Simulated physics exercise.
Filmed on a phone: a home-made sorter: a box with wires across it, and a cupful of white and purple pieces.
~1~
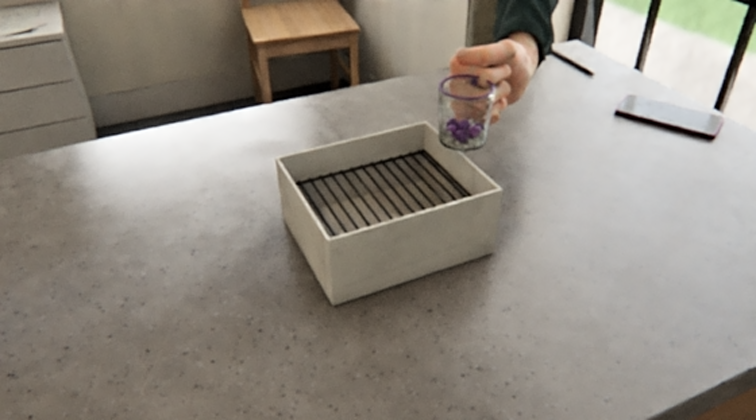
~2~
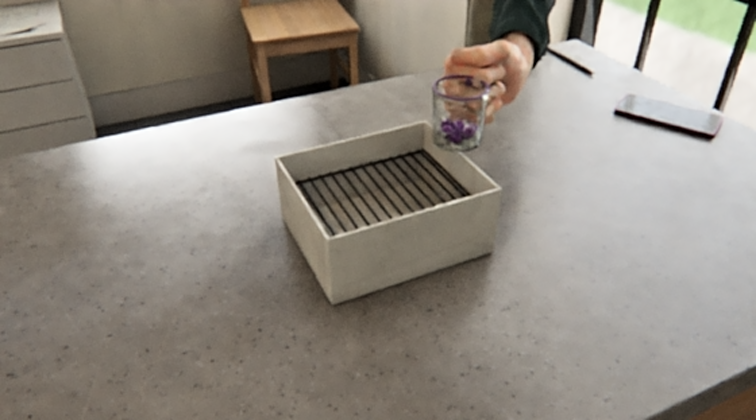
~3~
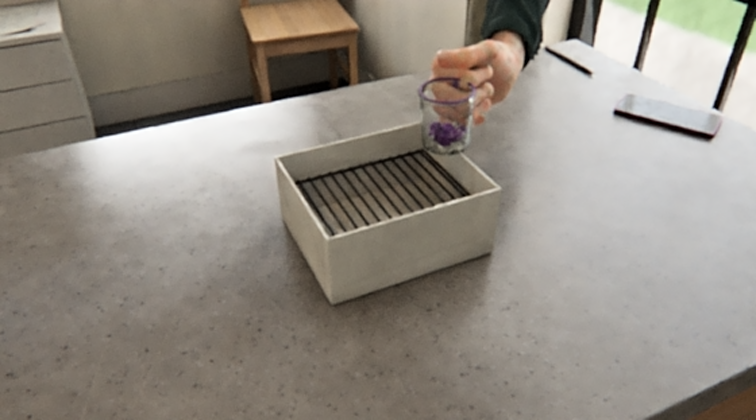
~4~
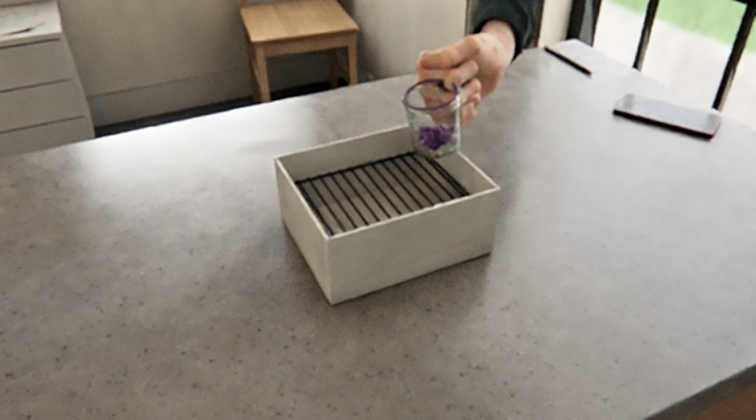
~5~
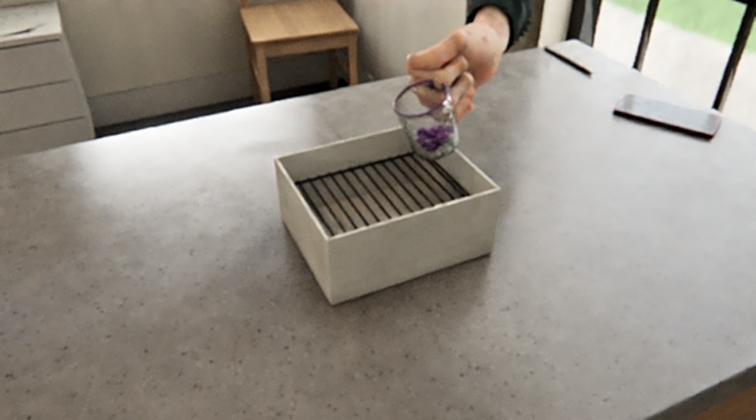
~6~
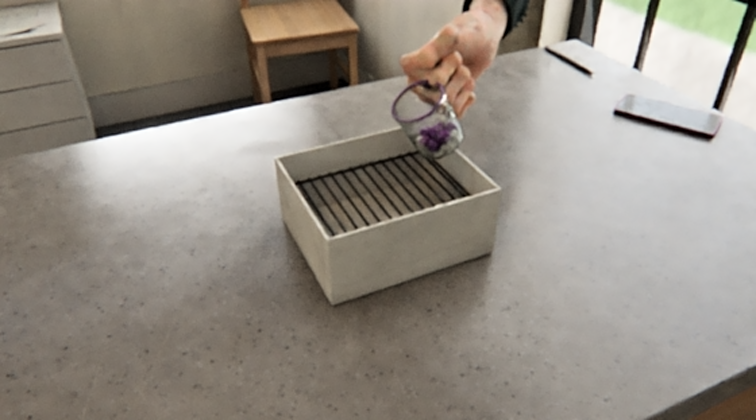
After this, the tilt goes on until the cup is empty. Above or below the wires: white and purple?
The white pieces end up below; the purple pieces get caught above.
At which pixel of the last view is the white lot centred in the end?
Near (407, 240).
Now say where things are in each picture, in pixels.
Cup at (465, 114), upright; rack at (323, 218), 16 wires across; white wooden balls at (464, 135), narrower than the gaps; purple wooden balls at (465, 124), wider than the gaps, in the first frame.
Cup at (459, 114), upright; purple ones at (459, 125), in the second frame.
Cup at (447, 117), tipped 2°; white ones at (447, 138), in the third frame.
Cup at (434, 120), tipped 10°; purple ones at (436, 129), in the fourth frame.
Cup at (429, 122), tipped 20°; white ones at (436, 140), in the fifth frame.
Cup at (429, 121), tipped 29°; rack at (322, 218); white ones at (440, 137); purple ones at (435, 129), in the sixth frame.
Then, 0.59 s past the last view, white ones, all in the cup; purple ones, all in the cup.
Then, 1.10 s past the last view, white ones, nearly all in the cup, a stray few on or over the wires; purple ones, about half in the cup, about half on or over the wires.
Then, 1.54 s past the last view, white ones, a small part on or over the wires, nearly all under the rack; purple ones, all on or over the wires.
Finally, white ones, a stray few on the wires, nearly all under the rack; purple ones, all on the wires, none under the rack.
